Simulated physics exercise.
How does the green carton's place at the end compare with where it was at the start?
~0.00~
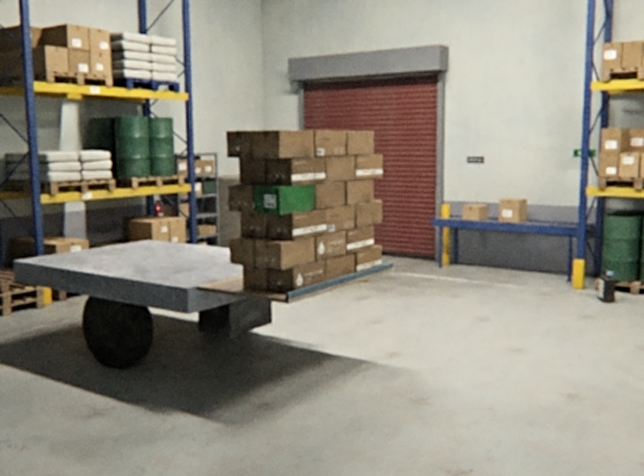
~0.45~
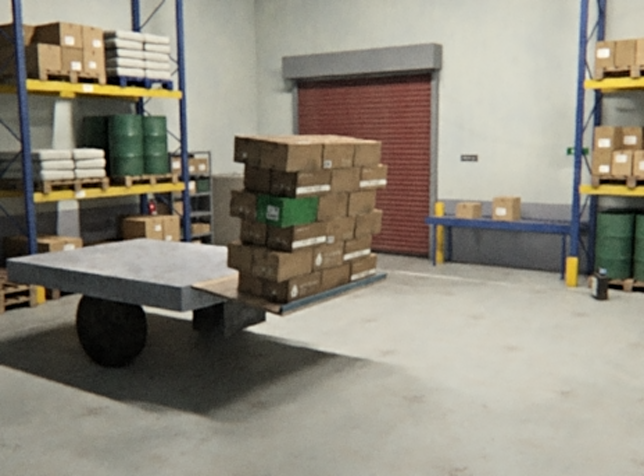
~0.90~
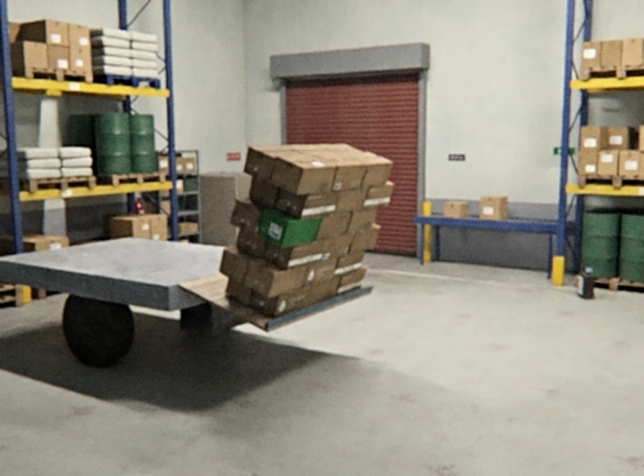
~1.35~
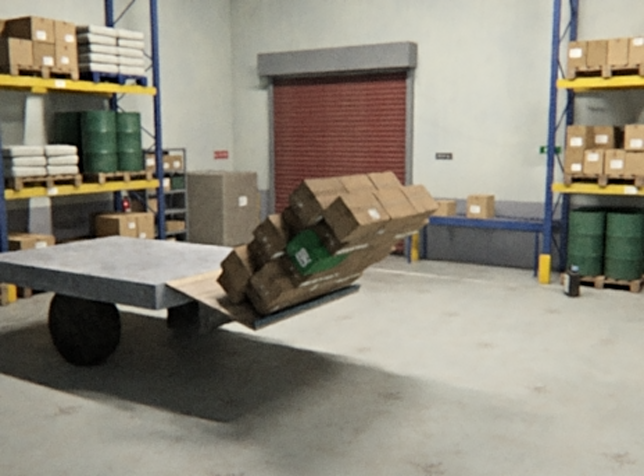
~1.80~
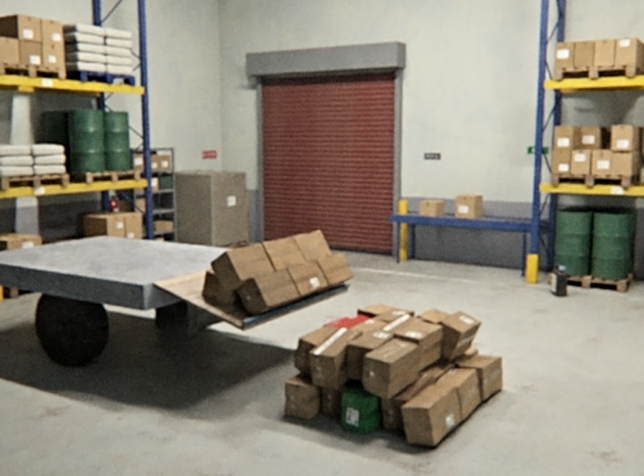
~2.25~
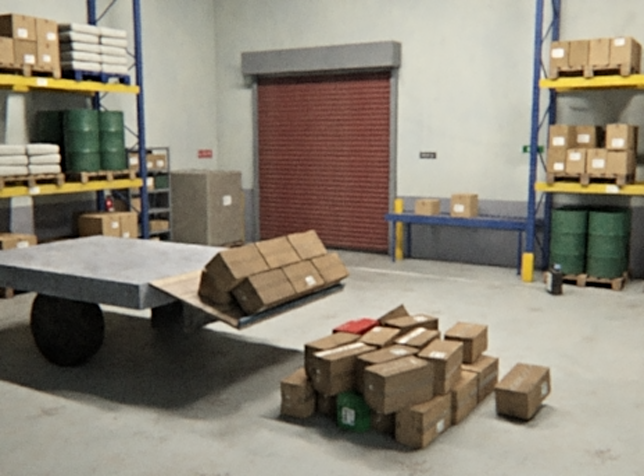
At the start the green carton sits partway up the stack on the flap. By the end it lies on the concrete floor at the bottom of the fallen heap, lower and further right in view.
